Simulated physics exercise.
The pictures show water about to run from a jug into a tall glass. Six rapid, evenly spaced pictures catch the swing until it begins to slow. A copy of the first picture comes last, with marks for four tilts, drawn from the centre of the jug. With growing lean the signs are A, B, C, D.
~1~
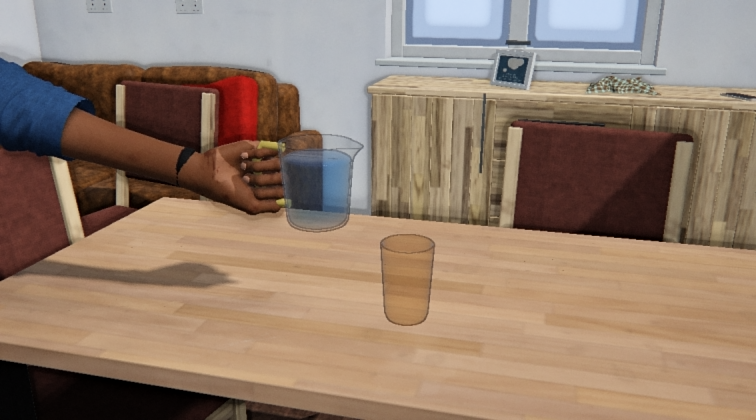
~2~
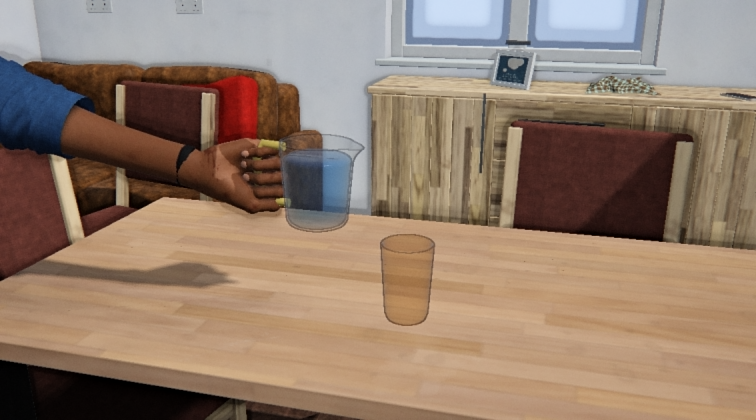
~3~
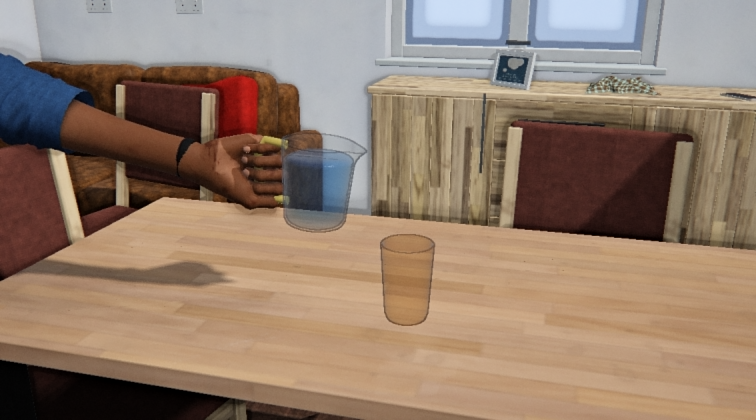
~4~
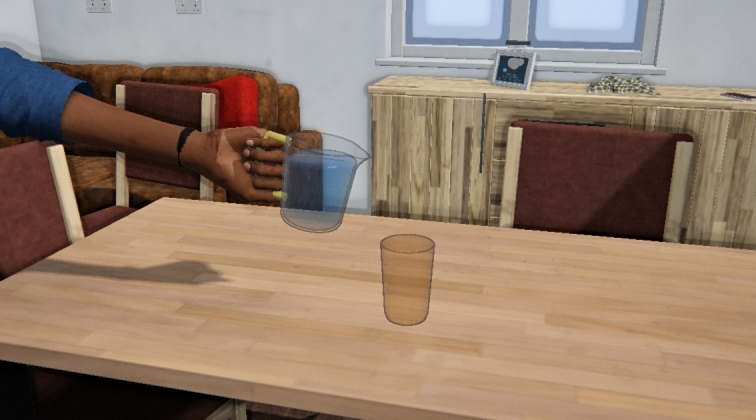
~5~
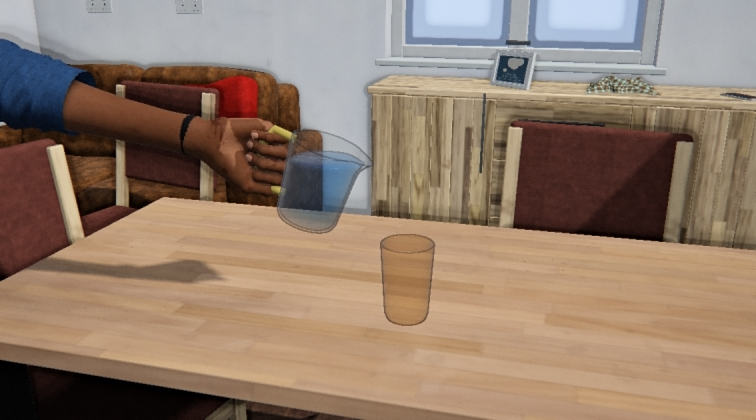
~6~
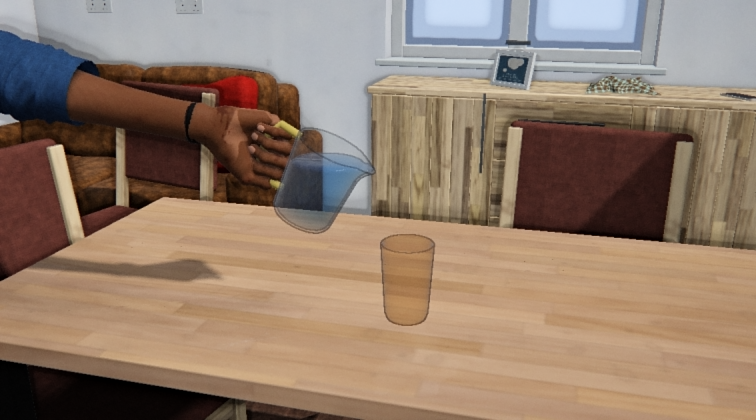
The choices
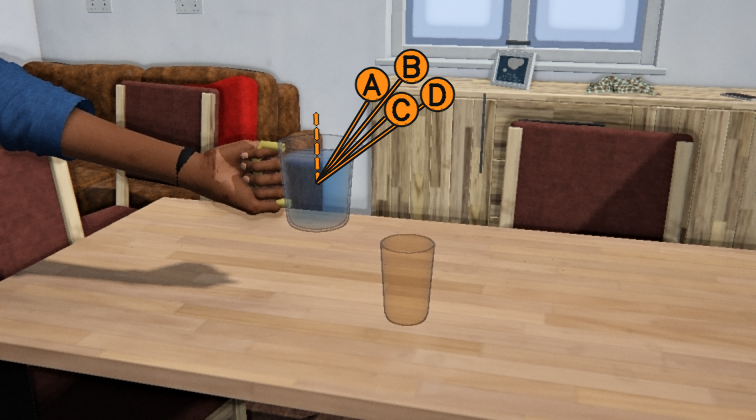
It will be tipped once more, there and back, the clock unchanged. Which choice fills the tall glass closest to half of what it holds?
The best line is D.
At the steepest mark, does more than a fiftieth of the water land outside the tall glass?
No, it does not.
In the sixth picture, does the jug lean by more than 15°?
Yes.
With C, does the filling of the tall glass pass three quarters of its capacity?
No.
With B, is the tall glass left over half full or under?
Under half.
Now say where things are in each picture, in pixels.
Upright, lip at (362, 147); rim of the tall glass round (408, 243); nothing has left yet, in the first frame.
Upright, lip at (363, 148); nothing has left yet, in the second frame.
Tipped about 5°, lip at (365, 152); nothing has left yet, in the third frame.
Tipped about 11°, lip at (368, 157); nothing has left yet, in the fourth frame.
Tipped about 18°, lip at (372, 165); nothing has left yet, in the fifth frame.
Tipped about 26°, lip at (374, 172); nothing has left yet, in the sixth frame.
In orange, A at (367, 102); B at (401, 79); C at (385, 118); D at (423, 104).
If A is chosen, the tall glass ends with about 13 % of what it can hold.
If B is chosen, the tall glass ends with about 24 % of what it can hold.
If C is chosen, the tall glass ends with about 36 % of what it can hold.
If D is chosen, the tall glass ends with about 51 % of what it can hold.
